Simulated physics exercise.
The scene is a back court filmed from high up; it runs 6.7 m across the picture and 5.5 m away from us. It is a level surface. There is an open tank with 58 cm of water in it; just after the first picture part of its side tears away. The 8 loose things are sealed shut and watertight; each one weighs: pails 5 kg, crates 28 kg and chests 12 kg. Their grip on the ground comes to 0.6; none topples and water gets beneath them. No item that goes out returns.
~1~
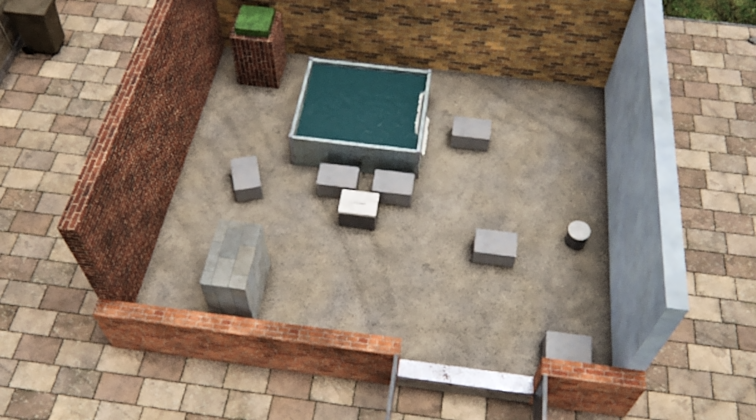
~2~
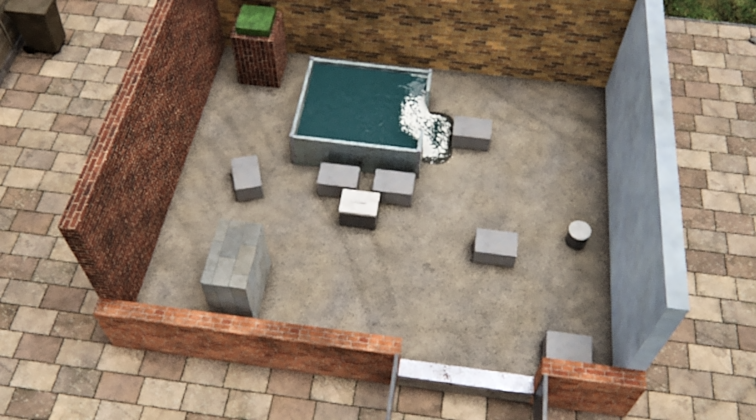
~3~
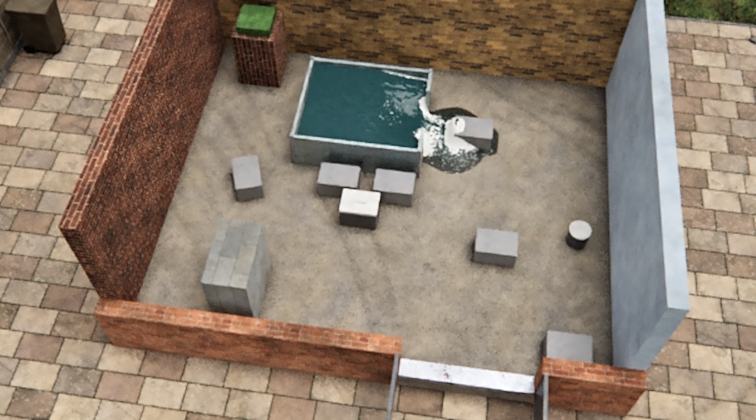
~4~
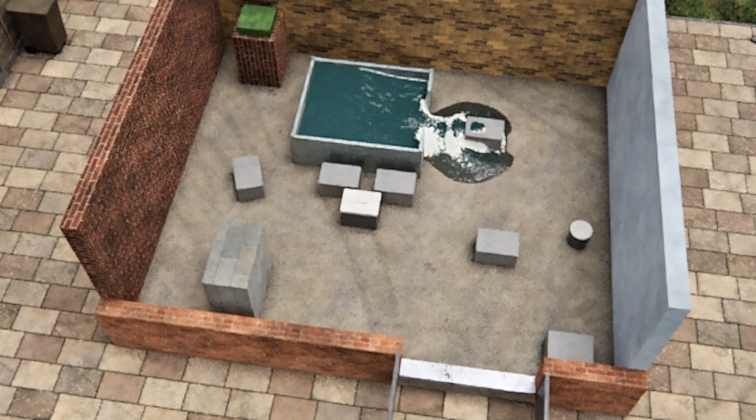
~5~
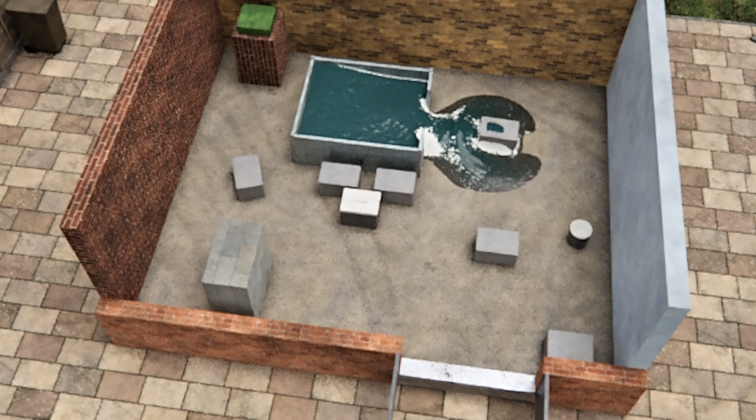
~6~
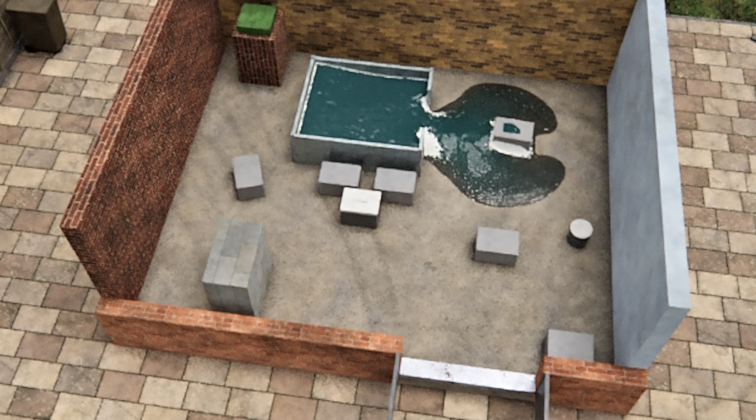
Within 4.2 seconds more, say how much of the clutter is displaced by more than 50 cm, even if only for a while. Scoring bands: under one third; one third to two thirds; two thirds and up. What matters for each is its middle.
My guess is the middle band, from a third up to two thirds.
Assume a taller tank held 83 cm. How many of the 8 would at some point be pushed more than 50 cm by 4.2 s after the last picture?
I count 3 of them in that case.
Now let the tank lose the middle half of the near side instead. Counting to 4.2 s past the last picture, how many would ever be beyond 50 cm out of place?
Result: 3.
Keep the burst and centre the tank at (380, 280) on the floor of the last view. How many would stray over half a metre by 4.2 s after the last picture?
The count would be 1.
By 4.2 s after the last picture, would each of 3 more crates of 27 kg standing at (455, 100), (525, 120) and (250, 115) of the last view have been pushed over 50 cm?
Respectively: Doesn't reach it; tops it; doesn't reach it.
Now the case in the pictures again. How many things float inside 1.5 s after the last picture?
2 at that moment.
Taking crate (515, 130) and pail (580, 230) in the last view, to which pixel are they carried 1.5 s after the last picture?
Somewhere around (591, 134) and (599, 266).
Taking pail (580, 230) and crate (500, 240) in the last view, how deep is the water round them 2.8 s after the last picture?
Close to 12 and 1 centimetres.
Then, 0.4 s after the last picture 1 of 8 are over 50 cm from their spots; 0 afloat.
Then, 1.5 s after the last picture 2 of 8 are over 50 cm from their spots; 2 afloat.
Then, 2.8 s after the last picture 2 of 8 are over 50 cm from their spots; 2 afloat.
Then, 4.2 s after the last picture 3 of 8 are over 50 cm from their spots, and 3 have been at some point; 2 afloat.
